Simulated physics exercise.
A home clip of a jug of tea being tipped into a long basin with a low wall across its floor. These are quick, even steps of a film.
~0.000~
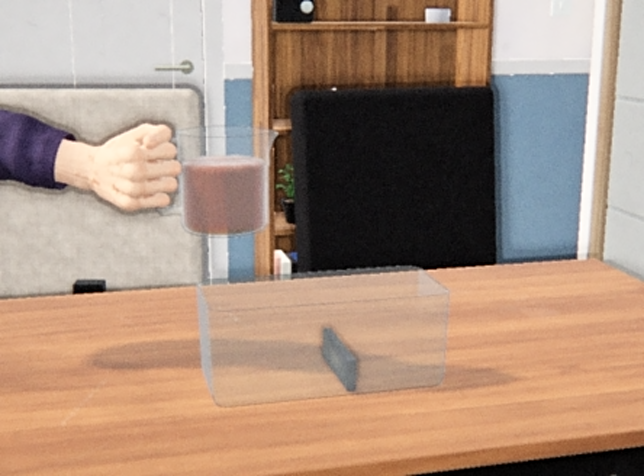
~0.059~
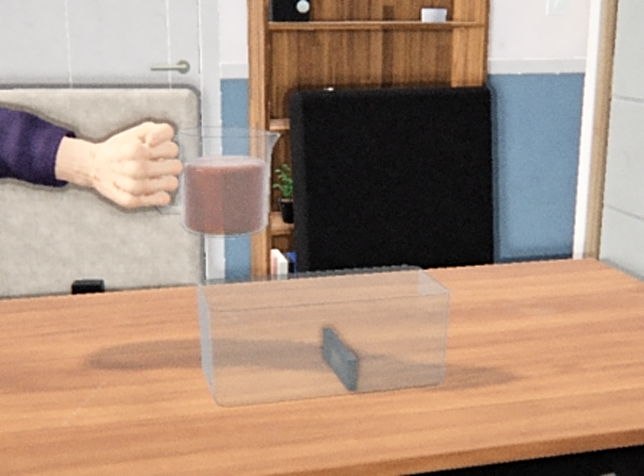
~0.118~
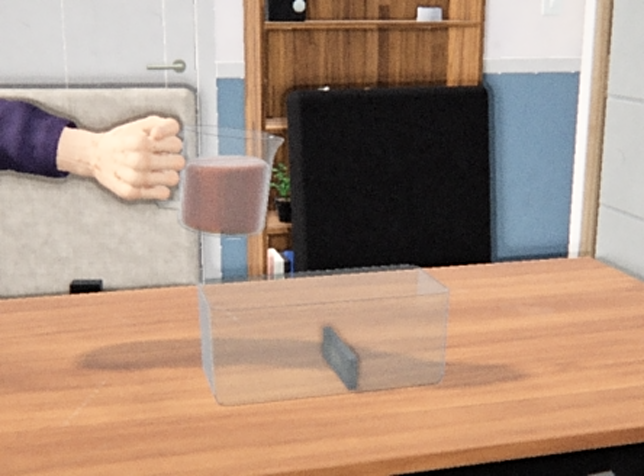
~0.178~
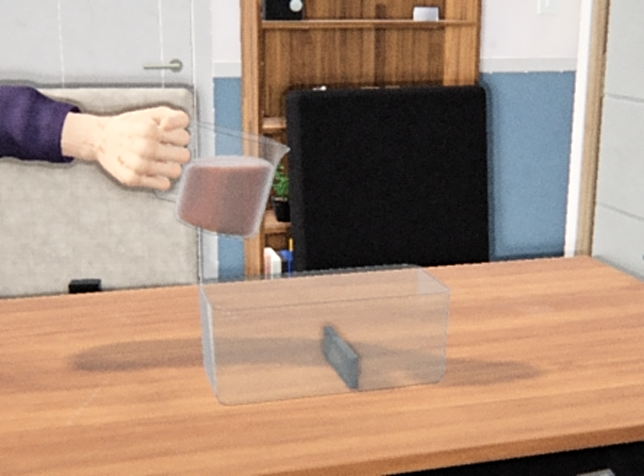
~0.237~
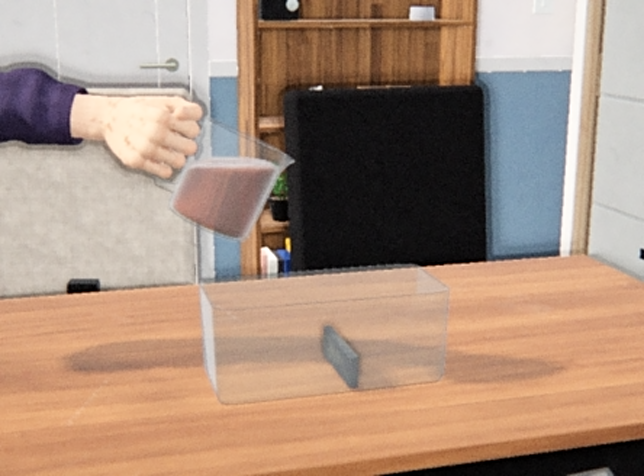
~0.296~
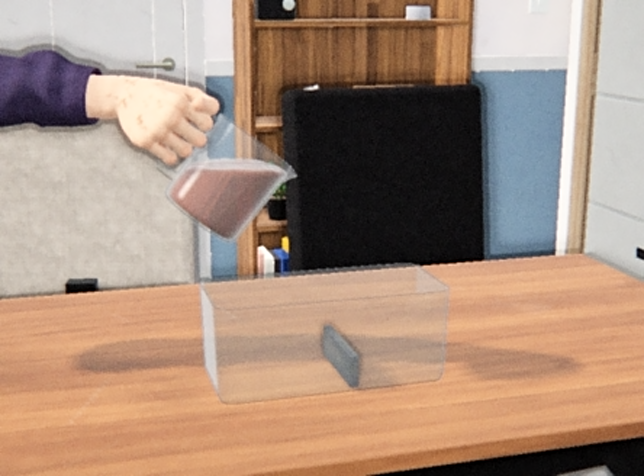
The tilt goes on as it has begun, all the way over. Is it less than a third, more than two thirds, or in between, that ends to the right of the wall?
It comes to under a third.
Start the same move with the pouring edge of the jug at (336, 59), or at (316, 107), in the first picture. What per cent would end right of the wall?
First some 65, then 75 per cent.
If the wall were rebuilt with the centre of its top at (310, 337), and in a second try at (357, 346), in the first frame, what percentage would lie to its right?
About 65 and 5 per cent.
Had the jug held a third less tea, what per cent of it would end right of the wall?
Close to 5 per cent.
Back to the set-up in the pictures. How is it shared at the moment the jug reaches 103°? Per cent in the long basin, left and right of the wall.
The left part 15 per cent, the right part 5.
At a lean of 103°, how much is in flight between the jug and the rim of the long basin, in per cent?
Some 30 per cent.
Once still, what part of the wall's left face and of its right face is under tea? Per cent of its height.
Near 60 on the left, 10 on the right.
A moment on, the jug is tipped right over and 54 per cent is still to pour, 13 is left of the wall and 3 right of it.
Next, the jug is tipped right over and 7 per cent is still to pour, 71 is left of the wall and 12 right of it.
Then the jug is tipped right over and 0 per cent is still to pour, 81 is left of the wall and 13 right of it.
Later the jug is tipped right over and 0 per cent is still to pour, 81 is left of the wall and 14 right of it.
In the end 81 per cent lies left of the wall, 14 right of it and 5 outside.
